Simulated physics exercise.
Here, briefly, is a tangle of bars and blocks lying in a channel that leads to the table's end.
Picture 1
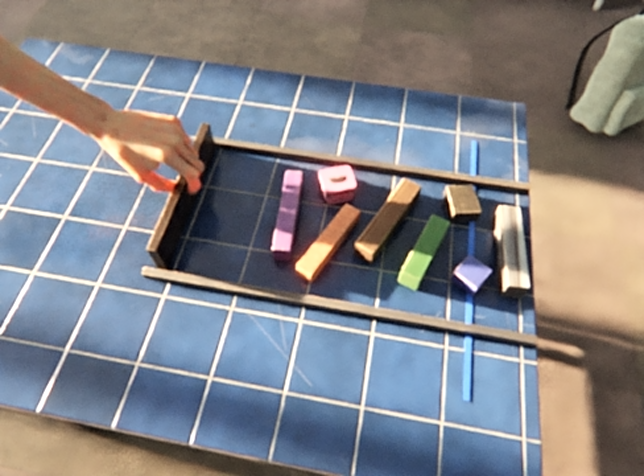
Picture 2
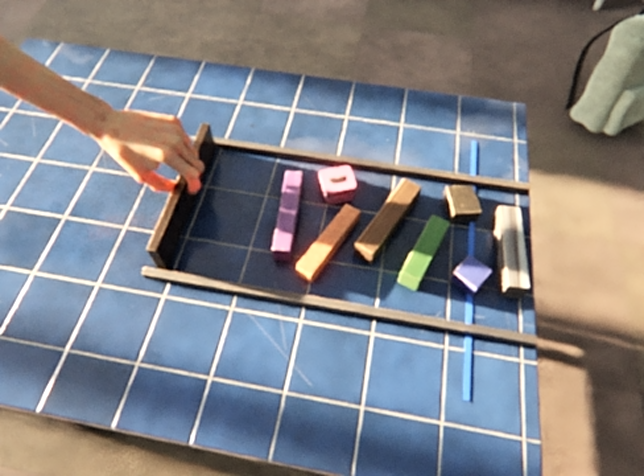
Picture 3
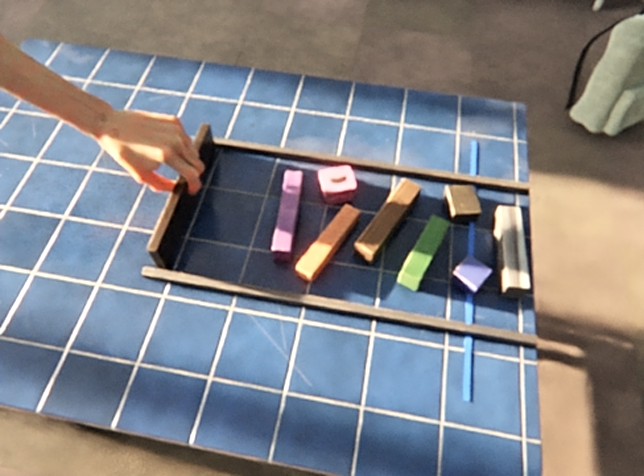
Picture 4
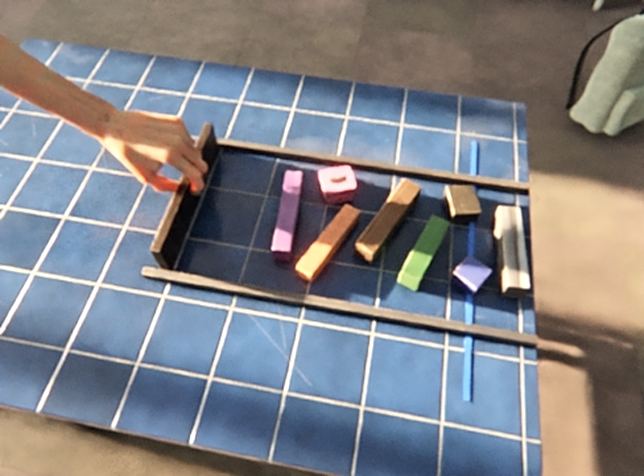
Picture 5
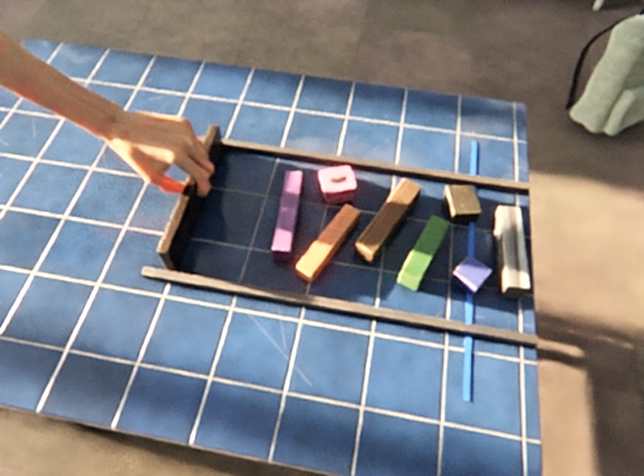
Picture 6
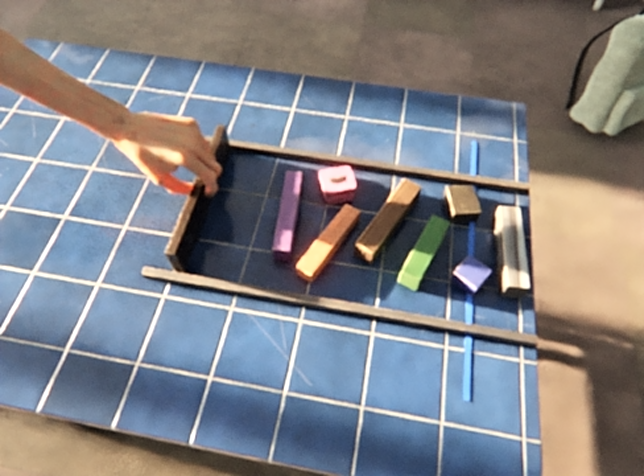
A hand at the left grips a dark upright board set across a channel on a blue table with a white grid, seen from above at an angle. Between two dark rails lie purple, orange, brown and green bars, pink, dark and blue blocks, and a pale grey stick near a blue tape line. The hand slides the board slightly right; the pieces and camera stay still.
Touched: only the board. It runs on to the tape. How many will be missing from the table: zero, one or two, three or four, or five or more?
Falls: Three or four.
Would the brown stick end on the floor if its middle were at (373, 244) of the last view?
Placed there, it does not drop.
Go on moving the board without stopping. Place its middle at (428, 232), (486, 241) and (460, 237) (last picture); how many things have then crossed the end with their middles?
Over the end: 1, 5, 3.
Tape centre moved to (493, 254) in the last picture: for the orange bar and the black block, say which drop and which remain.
Orange bar: Is still there, black block: Is gone.
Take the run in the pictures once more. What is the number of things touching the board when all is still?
Number: 1.
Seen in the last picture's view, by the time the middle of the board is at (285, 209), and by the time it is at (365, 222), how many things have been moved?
By the first moment it's 1, by the second it's 5.
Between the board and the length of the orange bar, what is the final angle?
About 0° out of line.
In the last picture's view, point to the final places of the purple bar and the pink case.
Going in order: First (482, 246), then (507, 207).
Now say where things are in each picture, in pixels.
In the first frame, grey stick (510, 250); blue block (471, 275); black block (462, 204); board (185, 193); tape (471, 250).
In the second frame, blue block (471, 275); pink case (337, 185).
In the third frame, black block (461, 204); green bar (425, 252).
In the fourth frame, grey stick (510, 251); purple bar (289, 214).
In the fifth frame, blue block (471, 275); board (195, 195).
In the sixth frame, grey stick (510, 251); blue block (471, 275); black block (461, 204); board (202, 196); tape (471, 250).
Early on, none off yet; grey stick at rest near (510, 251); blue block at rest near (471, 275); black block at rest near (461, 204).
Finally, the number that fall off is three or four; lost, green bar, black block, blue block and grey stick.
